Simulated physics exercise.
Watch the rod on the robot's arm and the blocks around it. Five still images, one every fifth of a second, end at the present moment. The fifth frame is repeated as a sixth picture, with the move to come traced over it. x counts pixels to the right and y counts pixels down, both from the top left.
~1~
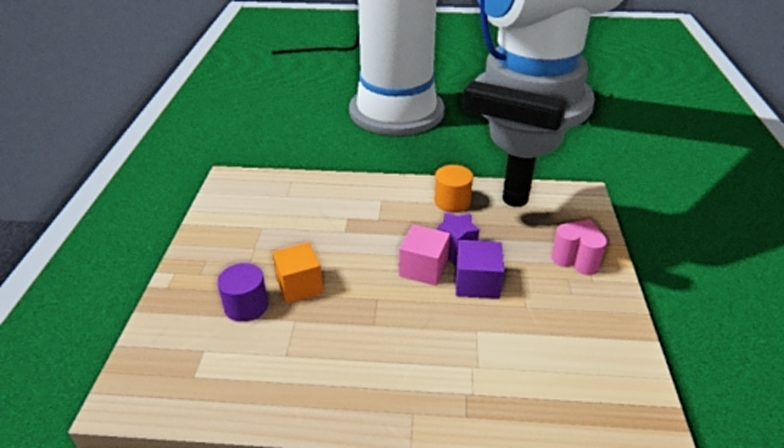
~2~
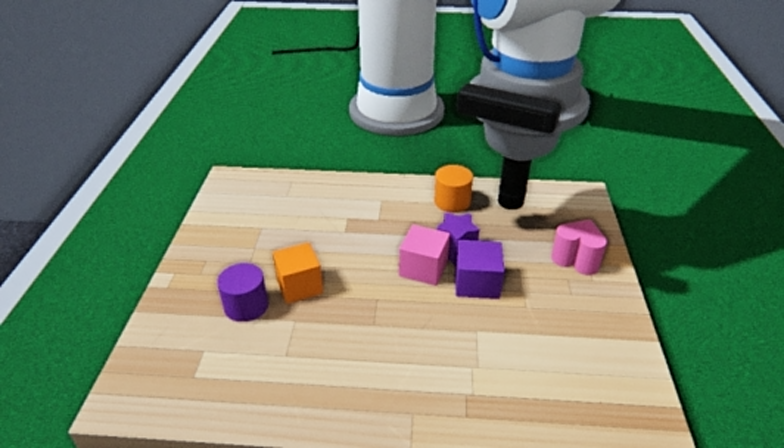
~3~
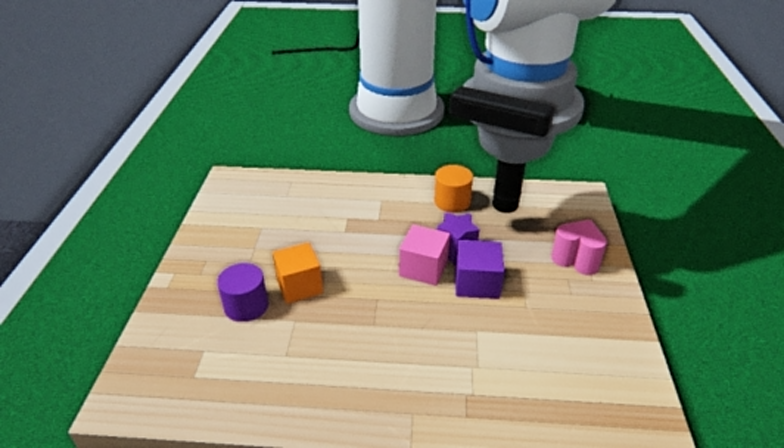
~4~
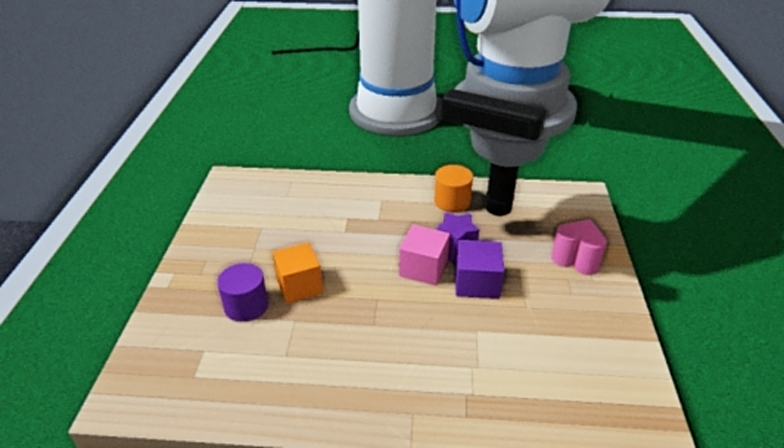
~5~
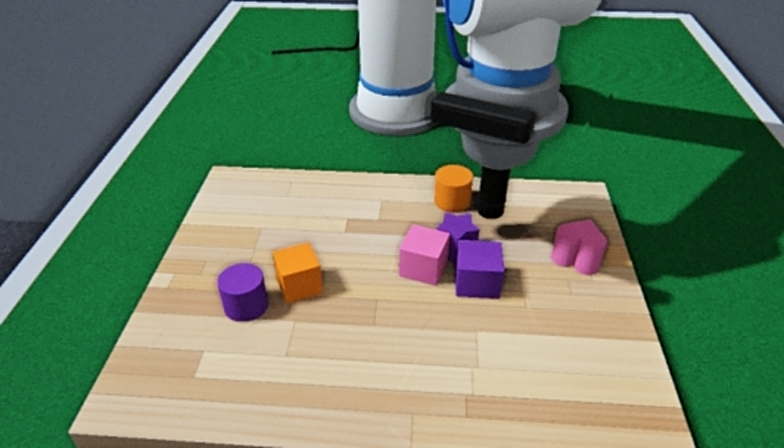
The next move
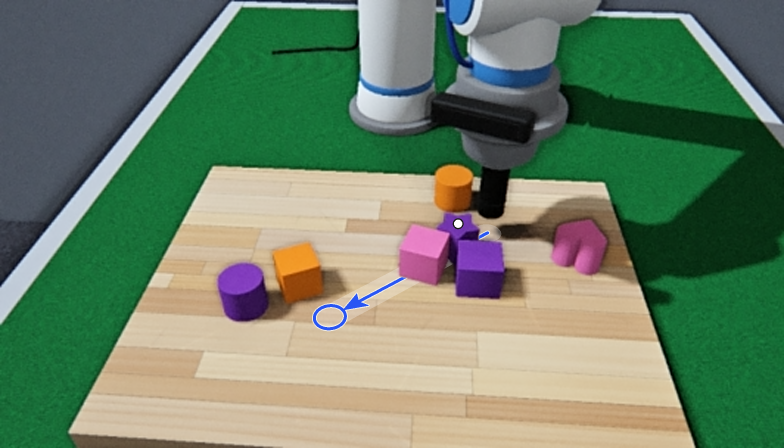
A robot arm with a black rod drifted slowly a short way to the left above a wooden board, nearing an orange cylinder, while the purple, pink and orange blocks all stayed still.
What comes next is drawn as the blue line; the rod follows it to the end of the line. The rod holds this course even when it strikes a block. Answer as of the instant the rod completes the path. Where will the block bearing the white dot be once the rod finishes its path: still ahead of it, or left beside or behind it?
Pushed along.
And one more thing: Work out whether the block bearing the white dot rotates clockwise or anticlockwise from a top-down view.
Viewed from above, counterclockwise.
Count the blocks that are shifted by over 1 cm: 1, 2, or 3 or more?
Two will move.
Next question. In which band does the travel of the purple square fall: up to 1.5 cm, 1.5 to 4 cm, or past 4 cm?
The best fit is under 1.5 cm.
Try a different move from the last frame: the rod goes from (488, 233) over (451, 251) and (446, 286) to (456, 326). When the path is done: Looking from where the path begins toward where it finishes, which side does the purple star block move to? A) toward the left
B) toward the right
B.
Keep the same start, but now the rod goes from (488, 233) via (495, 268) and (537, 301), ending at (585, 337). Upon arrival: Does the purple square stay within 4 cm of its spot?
Yes - that is the case.
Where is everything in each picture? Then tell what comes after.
Rod's lower end (515, 200); pink square (425, 240); purple star block (458, 224); purple square (481, 255), in the first picture.
Rod (511, 203); blocks still, in the second picture.
Rod (505, 206); blocks still, in the third picture.
Rod (498, 209); blocks still, in the fourth picture.
Rod (490, 212); pink square (425, 240); purple star block (458, 224); purple square (481, 255), in the fifth picture.
Drawn move, from (488, 233) directly to (330, 317); the dot is on the purple star block.
The first path, step by step. One third of the way, rod (441, 238); pink square (388, 267); purple star block (417, 246), turned 15° anticlockwise.
Two thirds of the way, rod (387, 265); pink square (339, 302), turned 20° anticlockwise; purple star block (362, 273), turned 30° anticlockwise.
At the end, rod (328, 296); pink square (280, 343), turned 35° anticlockwise; purple star block (299, 306), turned 35° anticlockwise; purple square still.
